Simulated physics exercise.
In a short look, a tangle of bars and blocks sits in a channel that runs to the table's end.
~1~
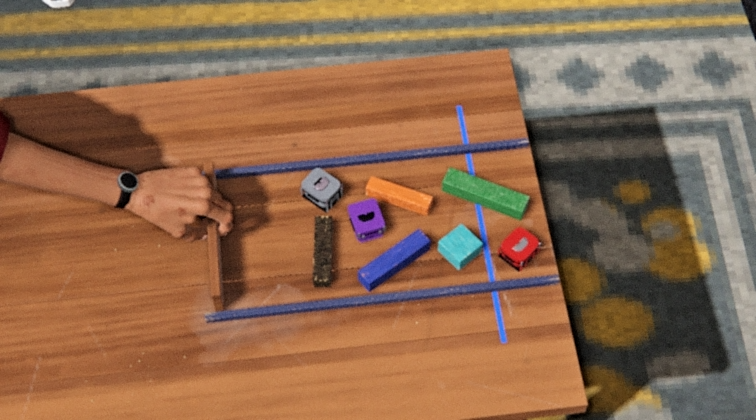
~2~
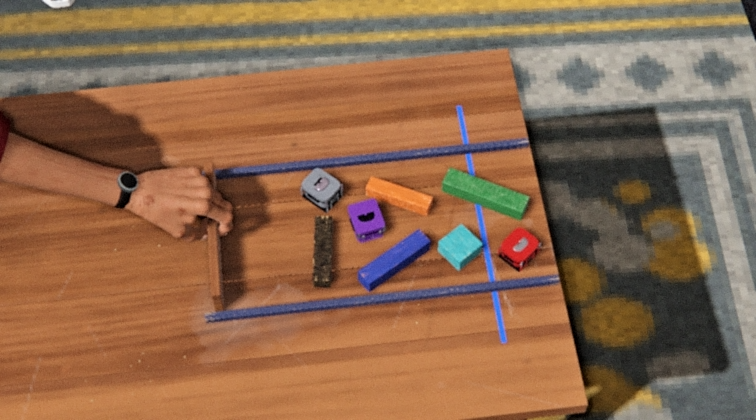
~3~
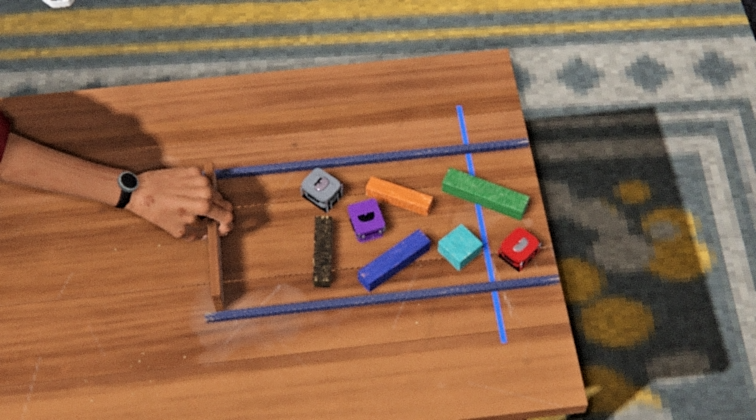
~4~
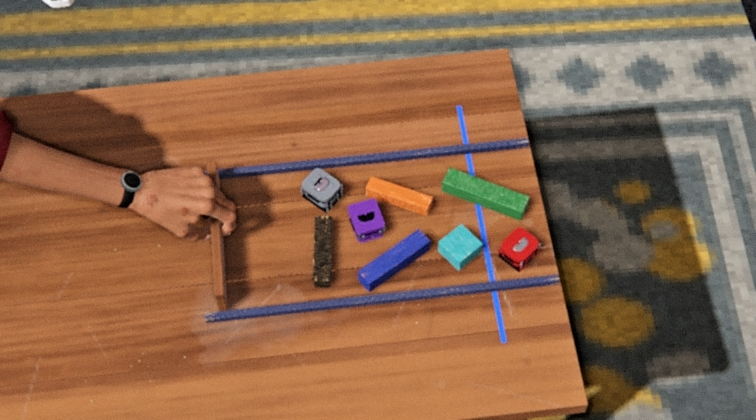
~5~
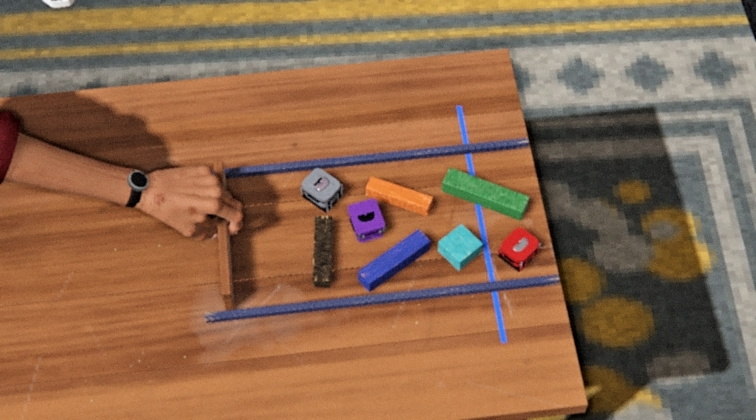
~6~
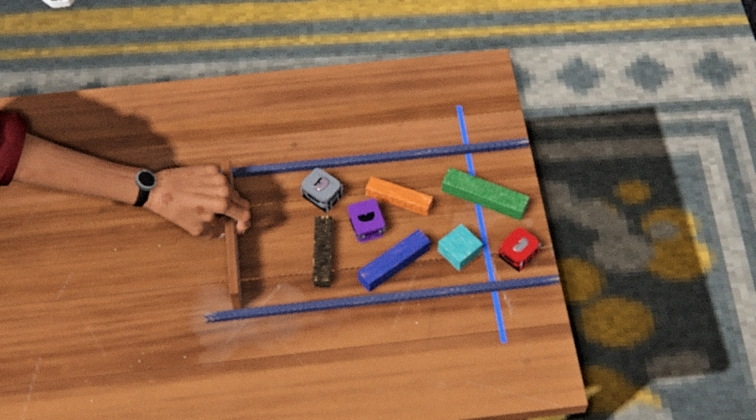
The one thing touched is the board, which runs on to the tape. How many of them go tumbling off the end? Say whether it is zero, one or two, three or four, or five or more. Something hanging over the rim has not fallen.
The push is going to knock off a lone one or a pair.
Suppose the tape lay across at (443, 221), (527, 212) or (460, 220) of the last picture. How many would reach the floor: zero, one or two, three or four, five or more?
The counts for the three tapes are none at all, five or more and just one or two.
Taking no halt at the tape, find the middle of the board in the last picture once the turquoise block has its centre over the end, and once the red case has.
With the turquoise block it sits around (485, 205), with the red case around (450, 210).
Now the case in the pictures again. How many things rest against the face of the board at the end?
Tally at the end: 2.
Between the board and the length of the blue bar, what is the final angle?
Some 35 degrees.
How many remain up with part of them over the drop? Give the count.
The number would be 3.
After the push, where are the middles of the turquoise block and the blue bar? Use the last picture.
The first one ends at (551, 255), the second at (532, 236).
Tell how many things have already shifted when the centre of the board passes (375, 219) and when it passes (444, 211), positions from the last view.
Counts: 5 and 8.
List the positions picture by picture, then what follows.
The first frame shows red case (519, 249); green bar (485, 194); turquoise block (460, 247); board (214, 236); tape (480, 217).
The second frame shows green bar (485, 194); orange bar (399, 196).
The third frame shows turquoise block (460, 247); grey case (322, 190).
The fourth frame shows red case (519, 250); black bar (323, 251).
The fifth frame shows green bar (485, 194); board (224, 235).
The sixth frame shows red case (519, 250); green bar (485, 194); turquoise block (460, 247); board (232, 234); tape (480, 217).
Soon after, none off yet; red case at rest near (519, 250); green bar at rest near (485, 194); turquoise block at rest near (460, 247).
In the end, the number that fall off is one or two; gone, red case.
